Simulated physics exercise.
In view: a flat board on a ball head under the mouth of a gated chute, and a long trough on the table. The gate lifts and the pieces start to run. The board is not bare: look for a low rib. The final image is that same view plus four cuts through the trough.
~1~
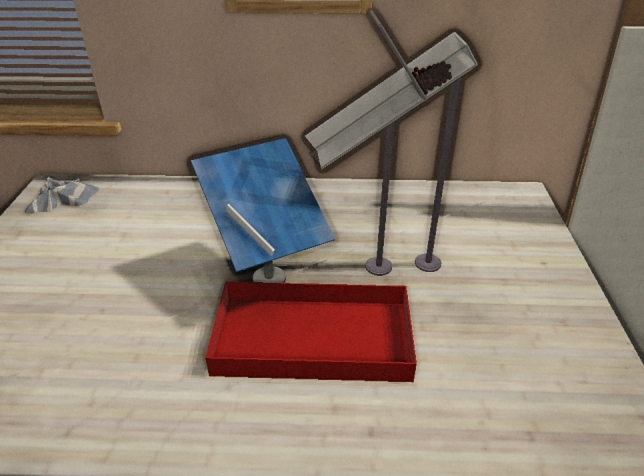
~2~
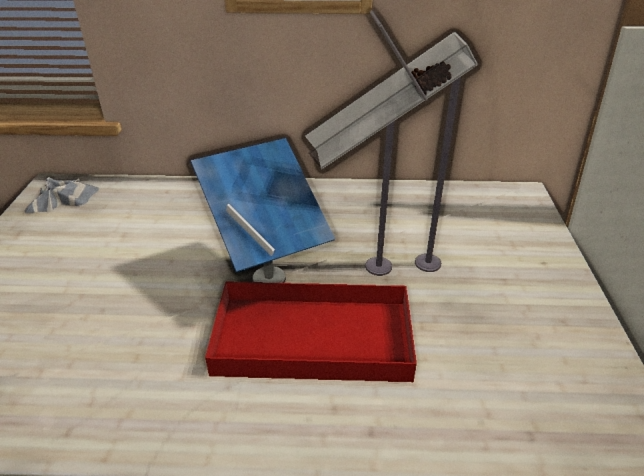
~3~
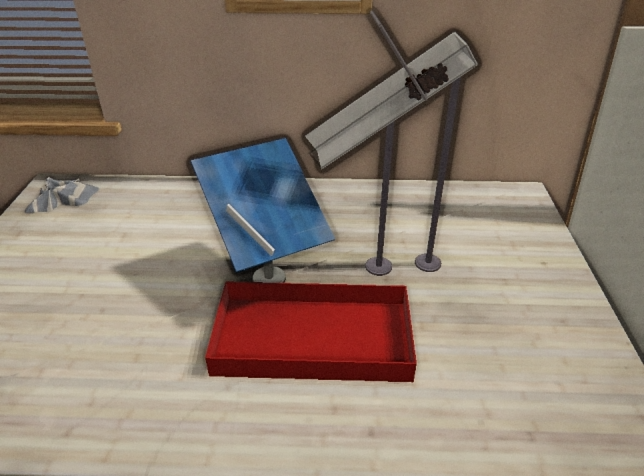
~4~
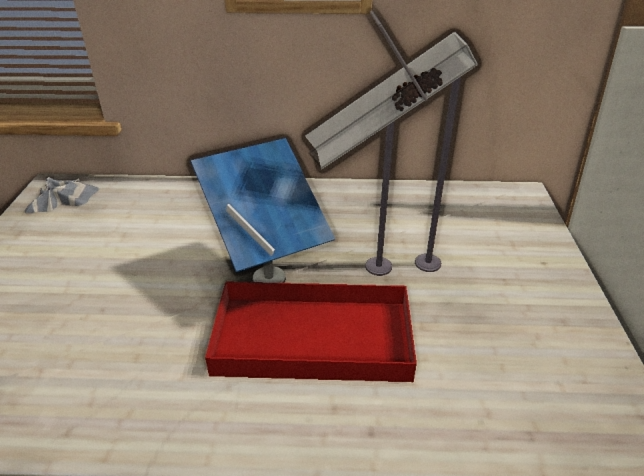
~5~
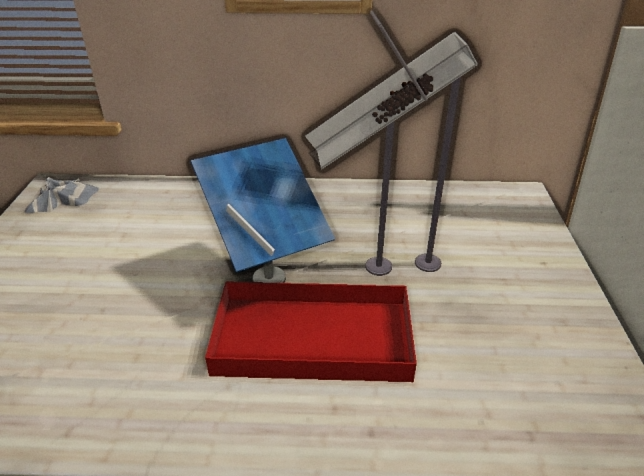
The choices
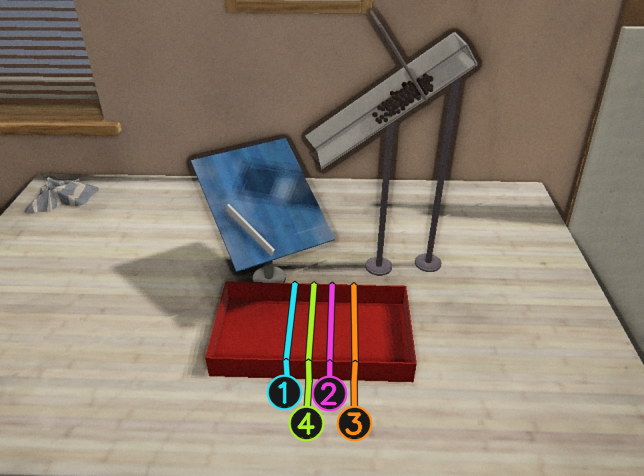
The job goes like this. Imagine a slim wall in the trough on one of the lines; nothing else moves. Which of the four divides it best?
Line 4.
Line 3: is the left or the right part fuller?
Left.
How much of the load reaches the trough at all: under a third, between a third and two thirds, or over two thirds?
About that: Over two thirds.
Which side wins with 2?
More lands on the left.
On the marked copy, line 1 crosses the front rim at (286, 360); line 2 crosses the front rim at (329, 361); line 3 crosses the front rim at (355, 362); line 4 crosses the front rim at (308, 360).
For line 1, of what is caught, a stray few on the left of the divider, nearly all on the right.
For line 2, of what is caught, nearly all on the left of the divider, a small part on the right.
For line 3, of what is caught, nearly all on the left of the divider, a stray few on the right.
For line 4, of what is caught, about two thirds on the left of the divider, about a third on the right.
